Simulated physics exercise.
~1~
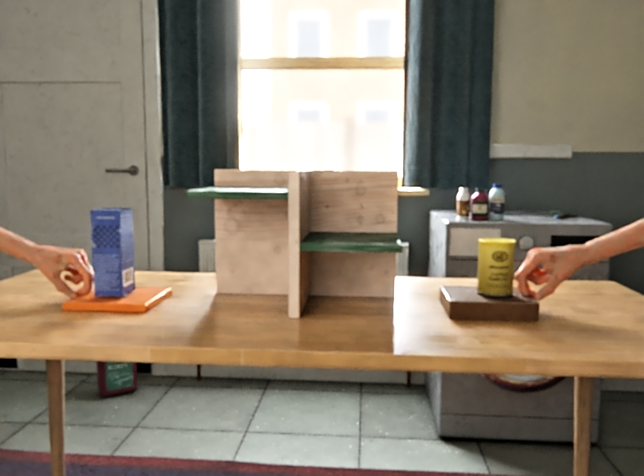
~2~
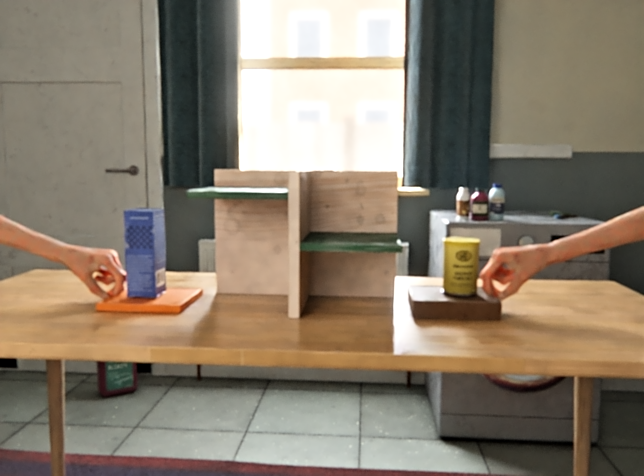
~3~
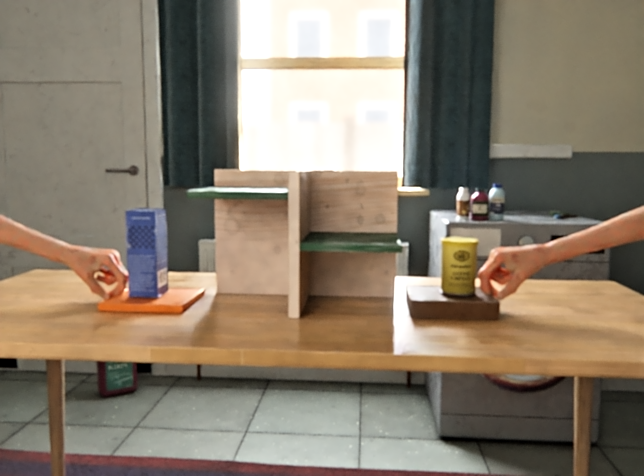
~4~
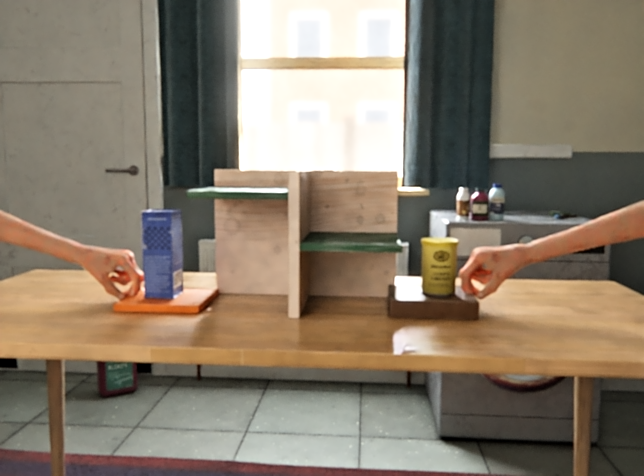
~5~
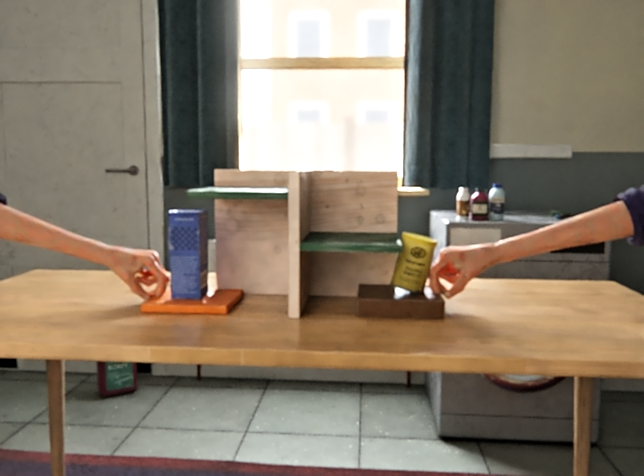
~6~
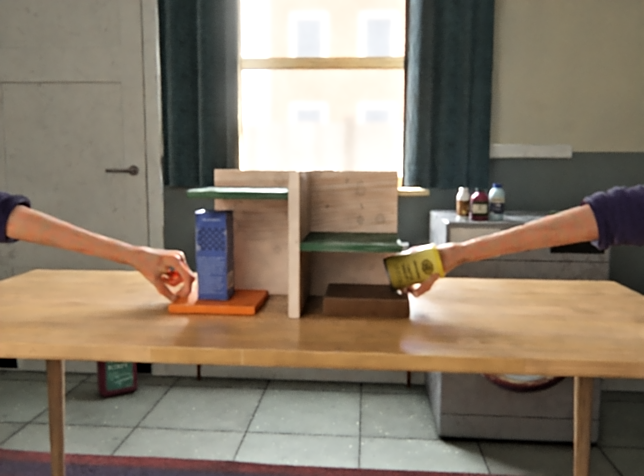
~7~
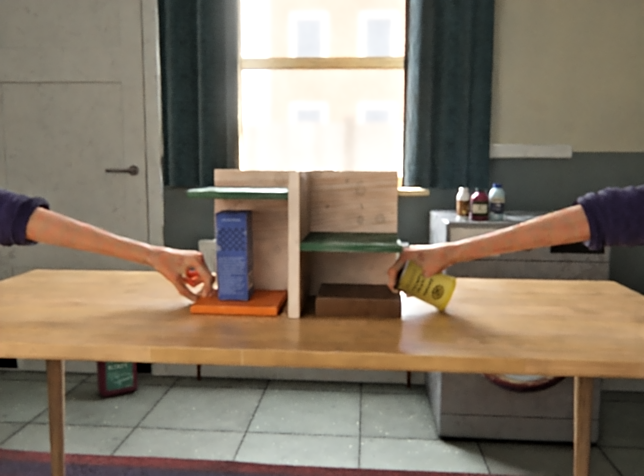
Yellow tin tipping onto its side against a low green shelf as hands slide two trays inward, the blue carton staying upright.
